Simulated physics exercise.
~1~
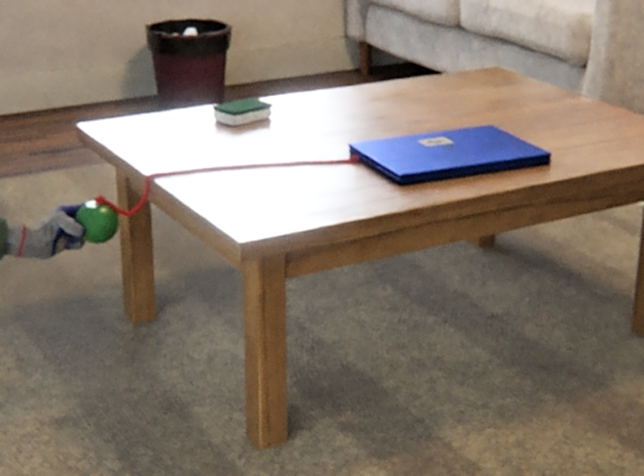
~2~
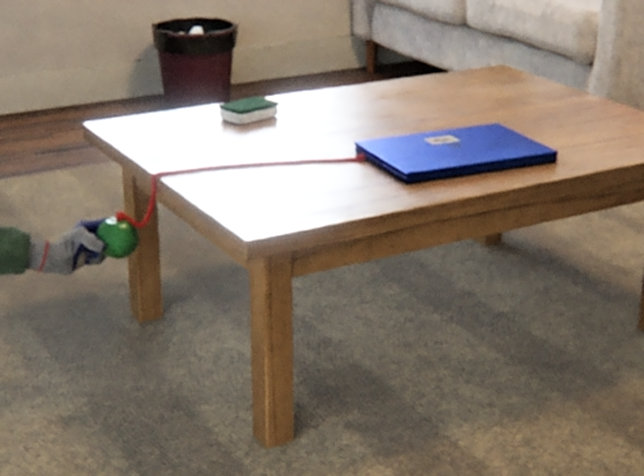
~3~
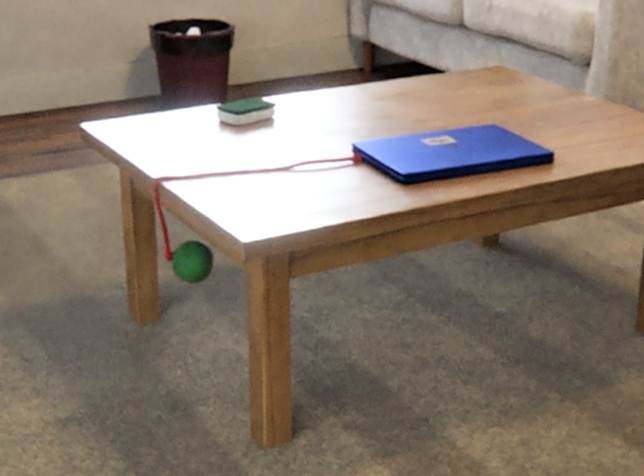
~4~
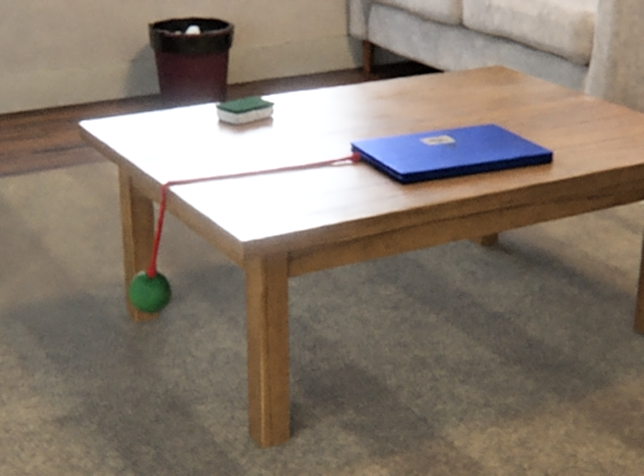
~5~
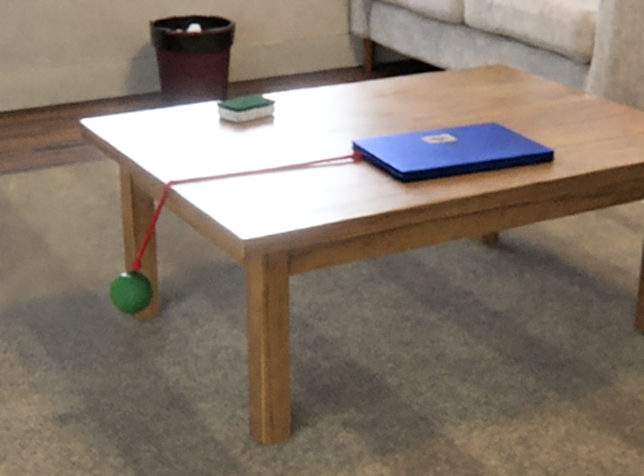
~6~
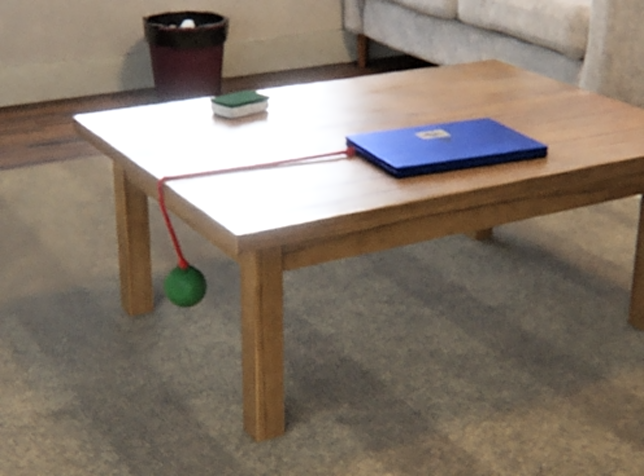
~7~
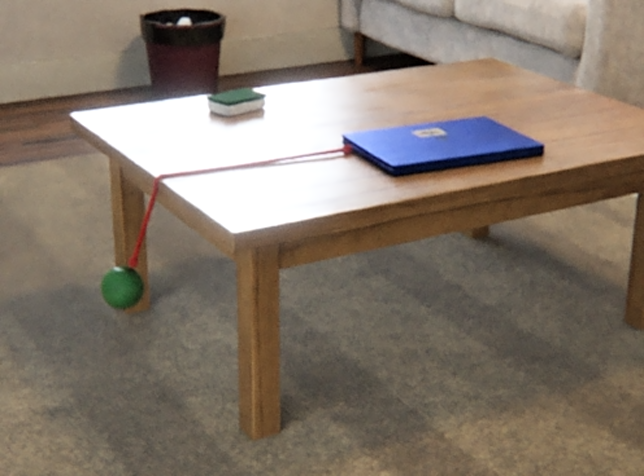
At the start, a gloved hand holds a green apple just past the left end of a wooden table, with a red cord running from it across the tabletop to a blue laptop. The hand lowers the apple slightly, moving it a little to the right, then lets go and withdraws. The apple swings right beneath the table edge, then drops lower and swings back left. It sways right once more and returns left. At the end, it still dangles above the carpet, while the laptop and the green and white sponge stay in place.
